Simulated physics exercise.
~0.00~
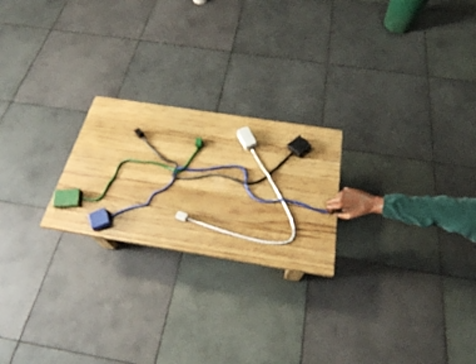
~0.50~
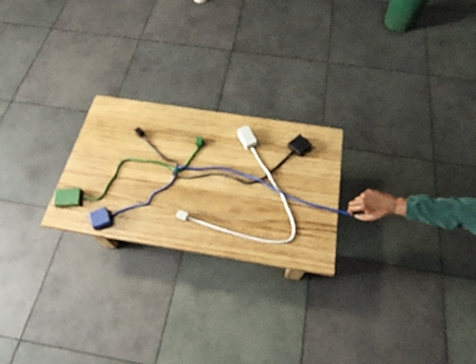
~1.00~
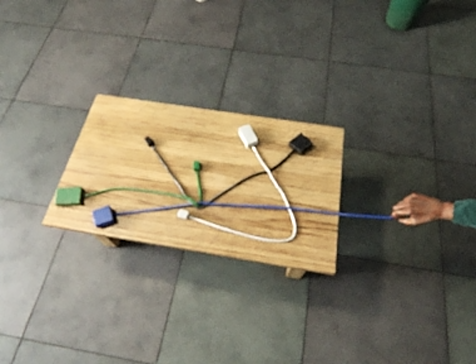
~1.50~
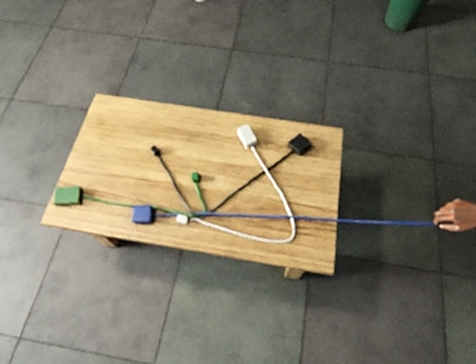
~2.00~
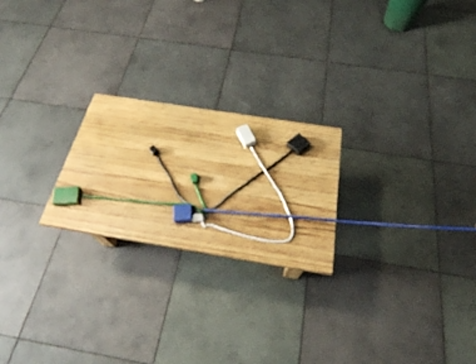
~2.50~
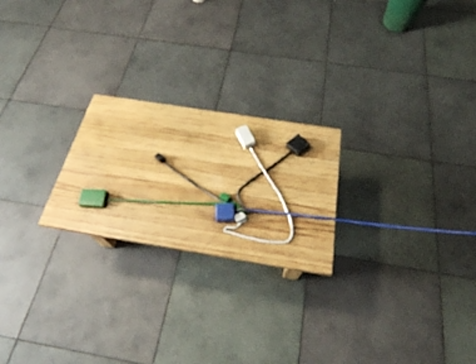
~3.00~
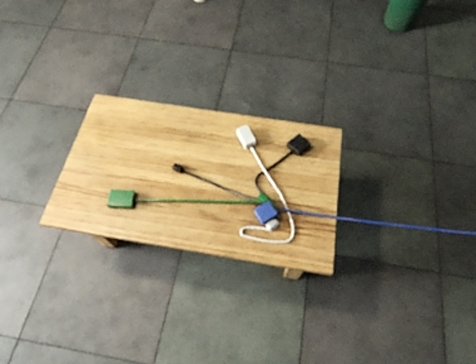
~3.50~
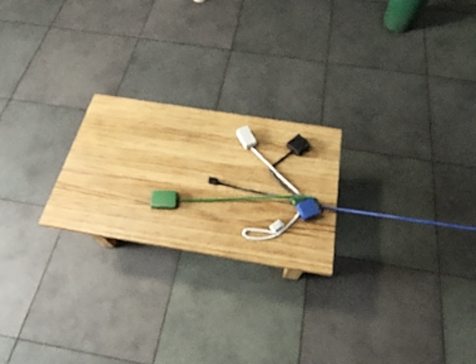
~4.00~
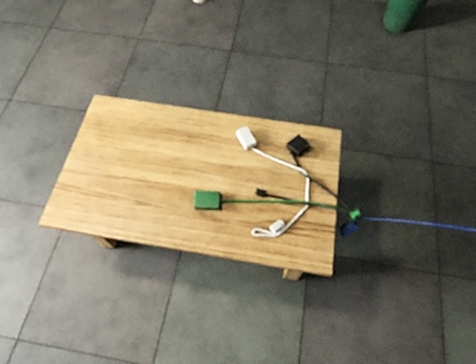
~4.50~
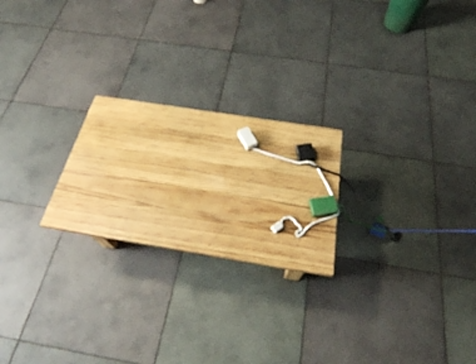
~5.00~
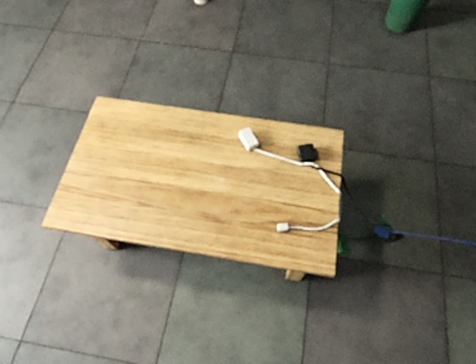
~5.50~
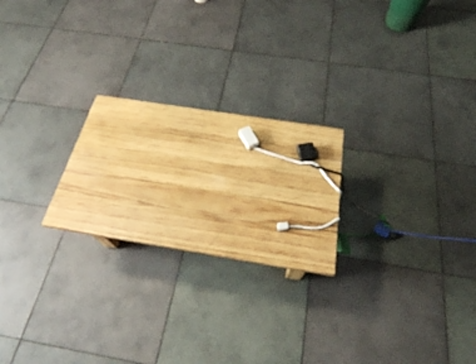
Hand pulling a blue lead rightward off a wooden table, dragging blue and green chargers over the edge while white charger stays.
